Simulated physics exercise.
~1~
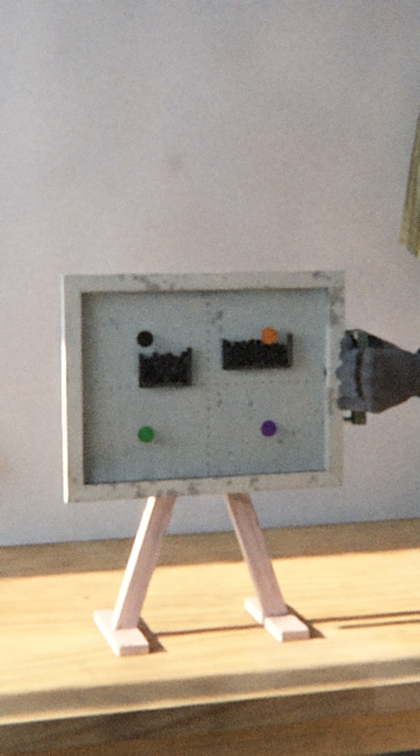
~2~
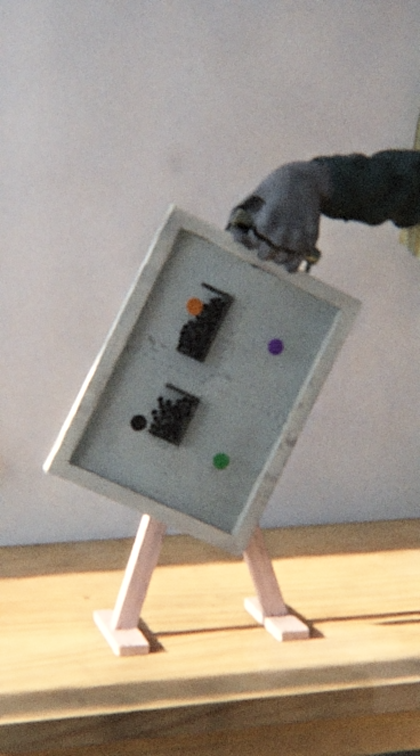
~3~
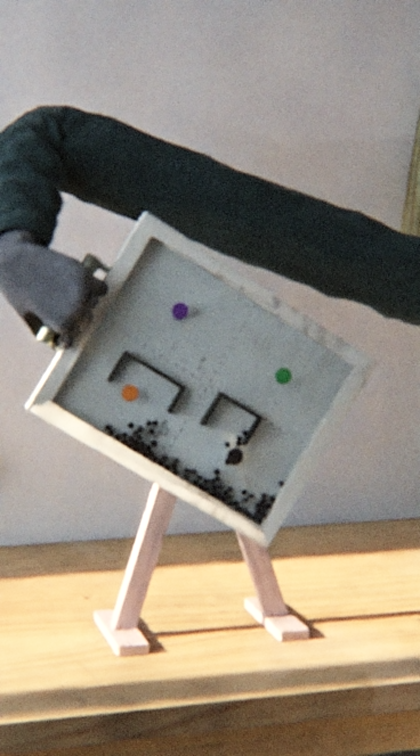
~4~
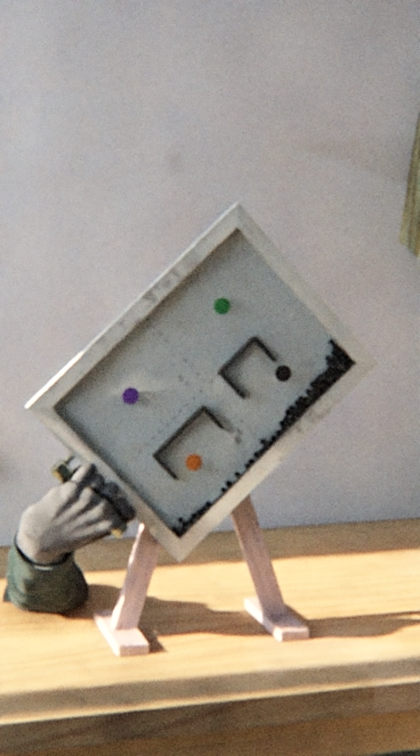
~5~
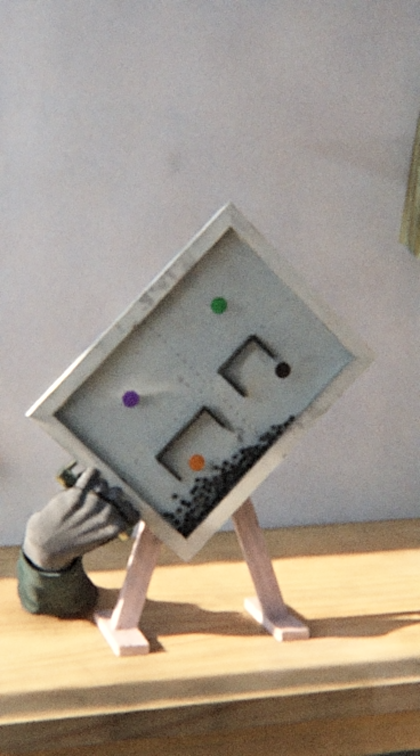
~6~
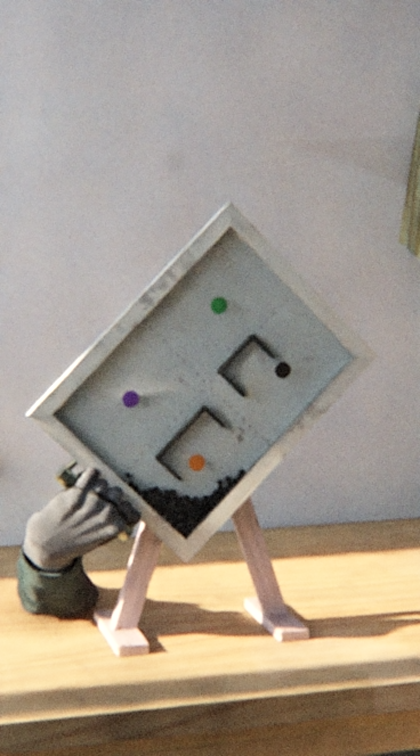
Small black beads sit in two open-topped trays inside a shallow, pale-framed case on pink legs, its panel marked with orange, black, green and purple dots. A dark-gloved hand at the right edge turns the case anticlockwise, and the beads lean in their tilted trays. As the turning continues, the trays tip over and the beads spill towards the lower edge. With the hand now at the lower left, they lie in a long band along that edge. The case then holds tilted while the beads slide down leftwards, settling in a heap in the bottom corner near the orange dot.
